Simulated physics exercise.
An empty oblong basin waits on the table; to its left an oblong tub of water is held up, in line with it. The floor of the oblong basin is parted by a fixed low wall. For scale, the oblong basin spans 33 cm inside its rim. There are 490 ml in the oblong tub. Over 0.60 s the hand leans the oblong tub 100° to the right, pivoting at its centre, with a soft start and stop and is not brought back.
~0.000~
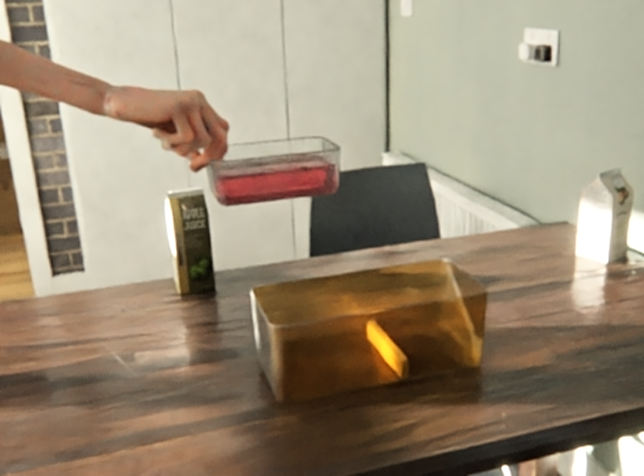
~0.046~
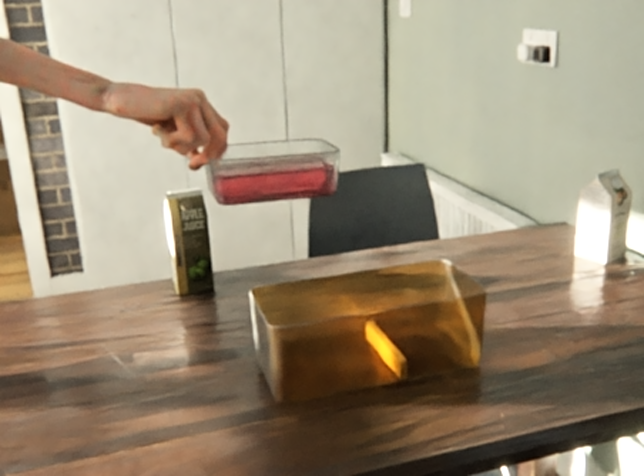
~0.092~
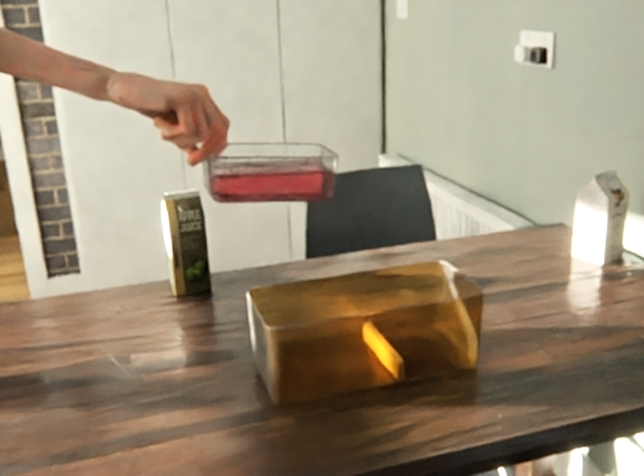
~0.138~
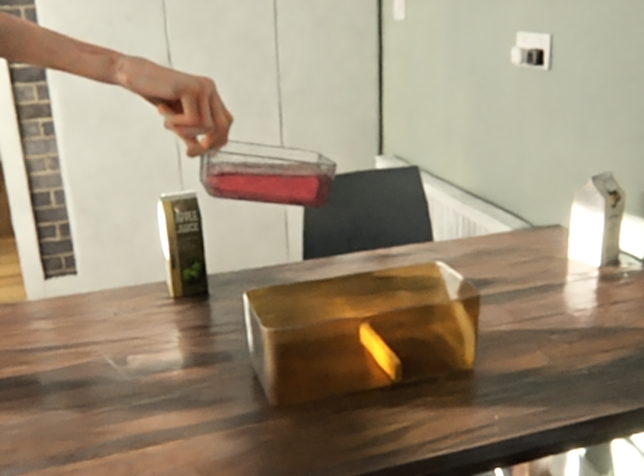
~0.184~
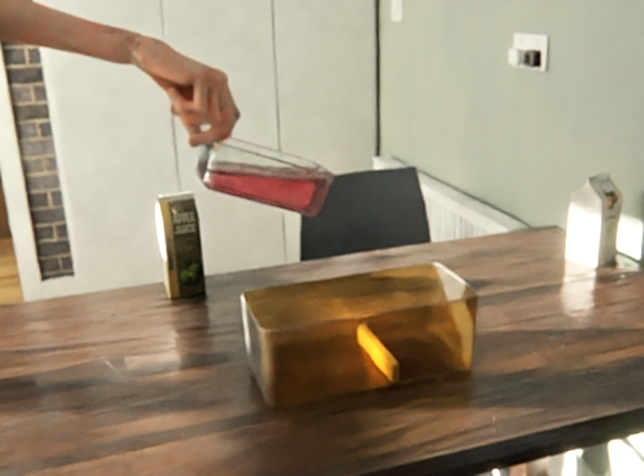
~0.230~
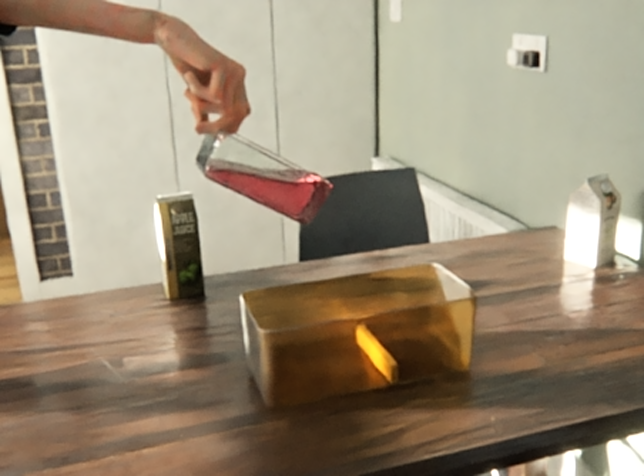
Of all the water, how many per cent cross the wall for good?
Roughly 28 per cent is past the wall.
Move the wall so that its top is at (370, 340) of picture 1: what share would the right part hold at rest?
In that case some 65 per cent.
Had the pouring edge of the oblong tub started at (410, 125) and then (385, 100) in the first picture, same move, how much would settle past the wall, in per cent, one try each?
In turn about 65 and 65 per cent.
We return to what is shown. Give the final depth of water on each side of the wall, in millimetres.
Some 14 mm on the left and 8 mm on the right.
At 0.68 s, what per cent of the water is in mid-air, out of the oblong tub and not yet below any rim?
About 4 per cent.
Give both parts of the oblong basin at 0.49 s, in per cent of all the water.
Near 24 on the left, 0 on the right.
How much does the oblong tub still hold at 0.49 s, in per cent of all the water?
Some 10 per cent.
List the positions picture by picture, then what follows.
In the first picture, tilt 0°; pouring edge (332, 144); surface from (211, 172) to (329, 159); the oblong basin's rim runs from (260, 308) to (467, 275); the wall's top is at (386, 340).
In the second picture, tilt 1°; pouring edge (332, 146); surface from (210, 172) to (328, 161).
In the third picture, tilt 6°; pouring edge (330, 152); surface from (207, 170) to (326, 164).
In the fourth picture, tilt 13°; pouring edge (328, 160); surface from (204, 169) to (323, 168).
In the fifth picture, tilt 21°; pouring edge (326, 171); surface from (202, 167) to (322, 172).
In the sixth picture, tilt 32°; pouring edge (324, 184); surface from (200, 163) to (321, 175); 1 per cent is over the edge.
Then, 0.49 s in, the tilt is 92° and 9 per cent is still to pour, 24 is left of the wall and 0 right of it.
Then, 0.68 s in, the tilt is 100° and 1 per cent is still to pour, 68 is left of the wall and 27 right of it.
Then, 0.88 s in, the tilt is 100° and 0 per cent is still to pour, 68 is left of the wall and 27 right of it.
Then, 1.10 s in, the tilt is 100° and 0 per cent is still to pour, 69 is left of the wall and 28 right of it.
Finally, 69 per cent lies left of the wall, 28 right of it and 3 outside.
